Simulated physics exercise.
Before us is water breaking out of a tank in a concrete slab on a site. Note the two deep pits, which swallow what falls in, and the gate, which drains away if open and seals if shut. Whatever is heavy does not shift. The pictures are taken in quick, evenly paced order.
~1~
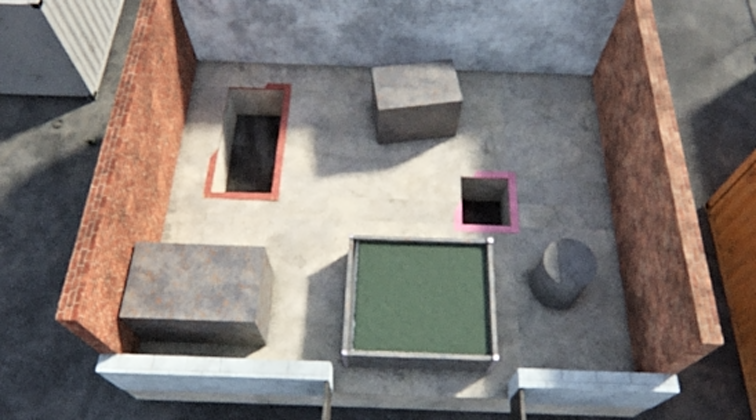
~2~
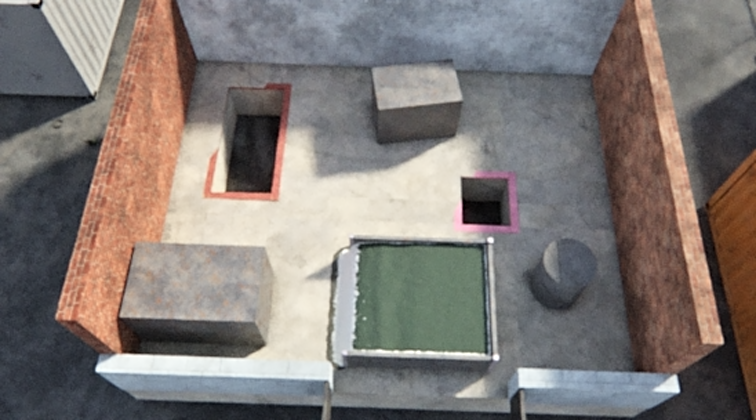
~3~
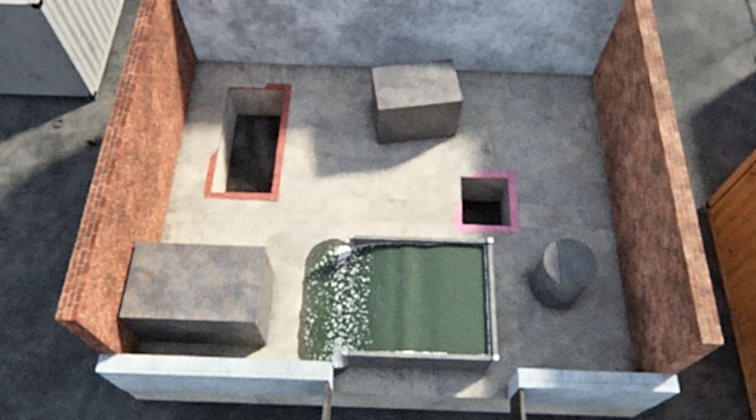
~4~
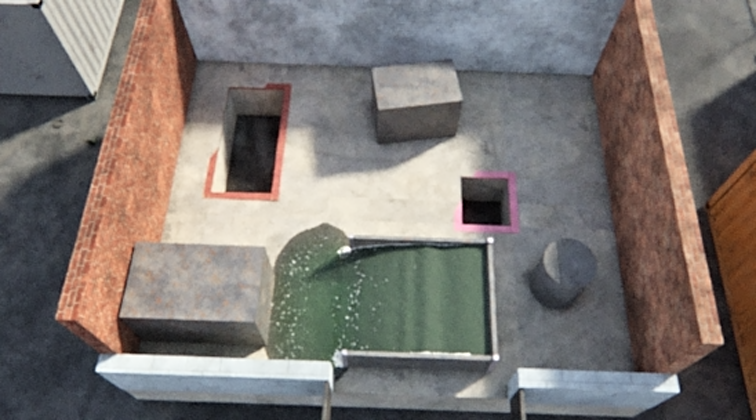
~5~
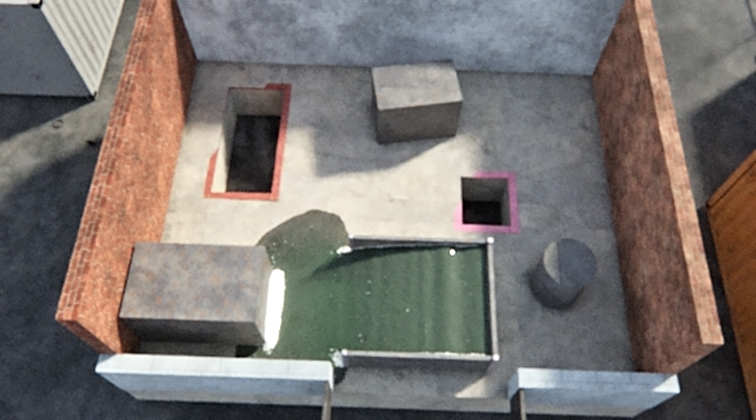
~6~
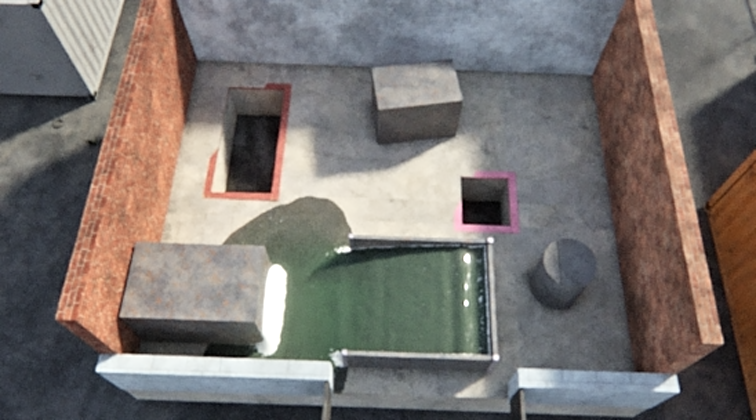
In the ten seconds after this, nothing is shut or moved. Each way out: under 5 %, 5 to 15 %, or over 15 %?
Gate 5 to 15 %; red pit over 15 %; pink pit under 5 %.
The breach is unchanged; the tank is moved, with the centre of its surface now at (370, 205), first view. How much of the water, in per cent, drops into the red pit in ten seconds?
Within ten seconds the red pit takes 70 percent of the total.
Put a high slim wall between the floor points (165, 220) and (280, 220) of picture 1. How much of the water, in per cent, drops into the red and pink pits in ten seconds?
I'd say the red pit takes roughly 14 %, the pink pit roughly 4 %.
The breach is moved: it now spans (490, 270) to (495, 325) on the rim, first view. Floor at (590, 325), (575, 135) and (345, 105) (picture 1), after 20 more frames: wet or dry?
Result, in sequence: Inundated; inundated; untouched by the flood.
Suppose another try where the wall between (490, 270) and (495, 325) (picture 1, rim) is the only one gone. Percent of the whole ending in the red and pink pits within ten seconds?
Red 4 %, pink 14 %.
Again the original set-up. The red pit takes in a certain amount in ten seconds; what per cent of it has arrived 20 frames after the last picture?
The figure is near 35 per cent.
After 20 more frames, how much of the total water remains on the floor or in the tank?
I reckon around 84 in a hundred.
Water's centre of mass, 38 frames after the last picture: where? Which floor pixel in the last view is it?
Roughly (341, 252).
A moment on, water covers 20 % of the floor; the gate 0 %, the red pit 0 %, the pink pit 0 %.
Next, water covers 25 % of the floor; the gate 0 %, the red pit 5 %, the pink pit 0 %.
Then, water covers 45 % of the floor; the gate 3 %, the red pit 14 %, the pink pit 0 %.
Later, water covers 55 % of the floor; the gate 6 %, the red pit 28 %, the pink pit 0 %.
In the end, water covers 50 % of the floor; the gate 8 %, the red pit 40 %, the pink pit 1 %.
